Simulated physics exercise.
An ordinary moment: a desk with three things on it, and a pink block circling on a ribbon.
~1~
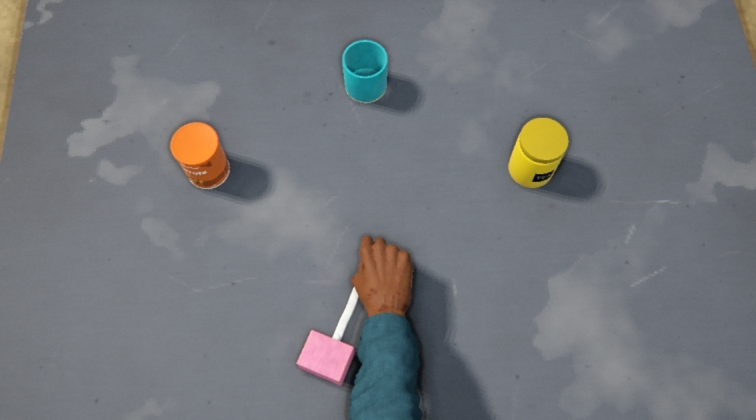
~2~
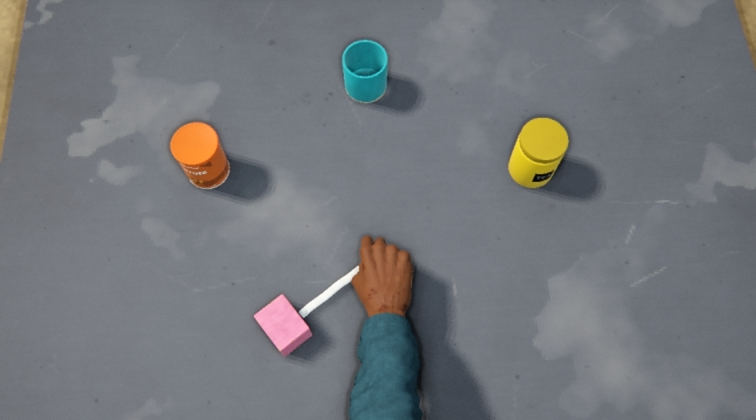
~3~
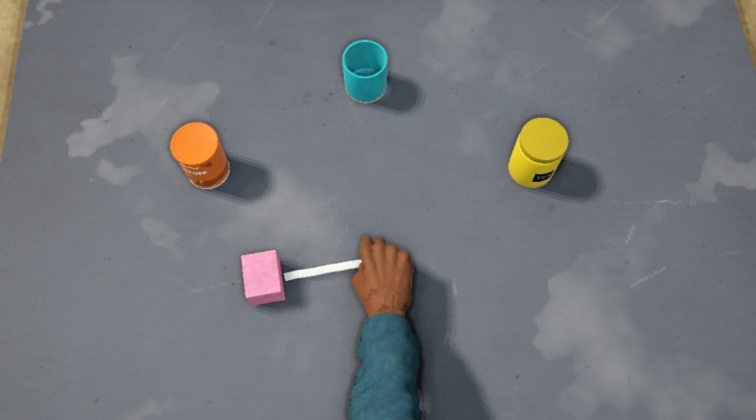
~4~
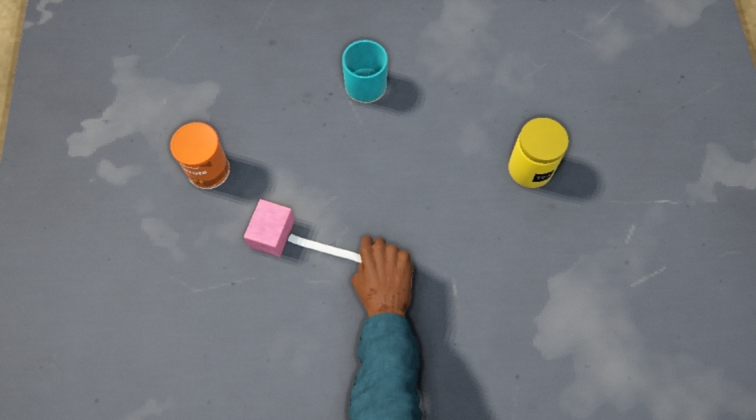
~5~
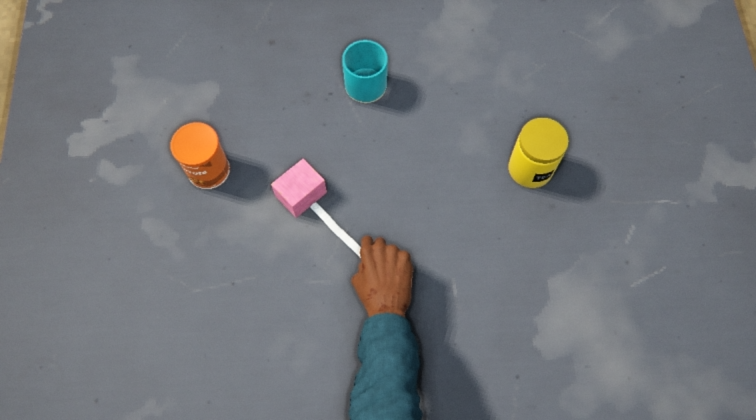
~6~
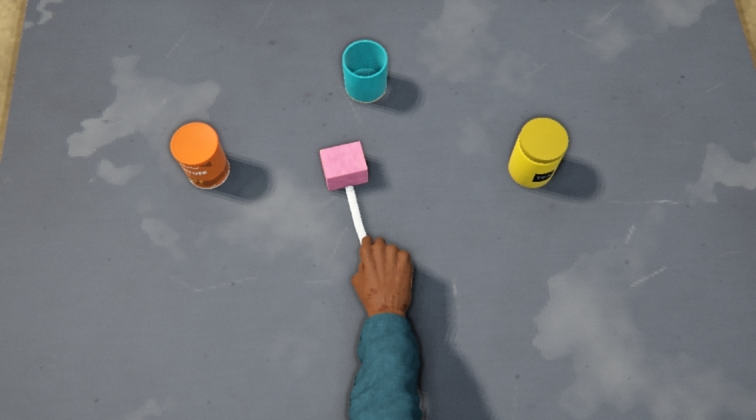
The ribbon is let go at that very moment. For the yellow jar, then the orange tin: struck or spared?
The yellow jar gets hit, the orange tin escapes it.
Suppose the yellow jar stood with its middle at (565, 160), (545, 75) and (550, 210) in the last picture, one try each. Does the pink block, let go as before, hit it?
First try: It is bumped; second try: It is spared; third try: It is missed.
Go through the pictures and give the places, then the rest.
In the first frame, pink block (325, 355); yellow jar (545, 138); orange tin (194, 143); turquoise mug (365, 59).
In the second frame, pink block (282, 322).
In the third frame, pink block (261, 273).
In the fourth frame, pink block (268, 223).
In the fifth frame, pink block (298, 182).
In the sixth frame, pink block (344, 160); yellow jar (545, 138); orange tin (194, 143); turquoise mug (365, 59); going round clockwise.
Then, 0.08 s past the final frame, block near (442, 160).
Then, 0.20 s past the final frame, block near (497, 147); yellow jar pushed aside.
When it is over, block near (501, 141); yellow jar pushed aside. The yellow jar takes the knock and the orange tin stays untouched.
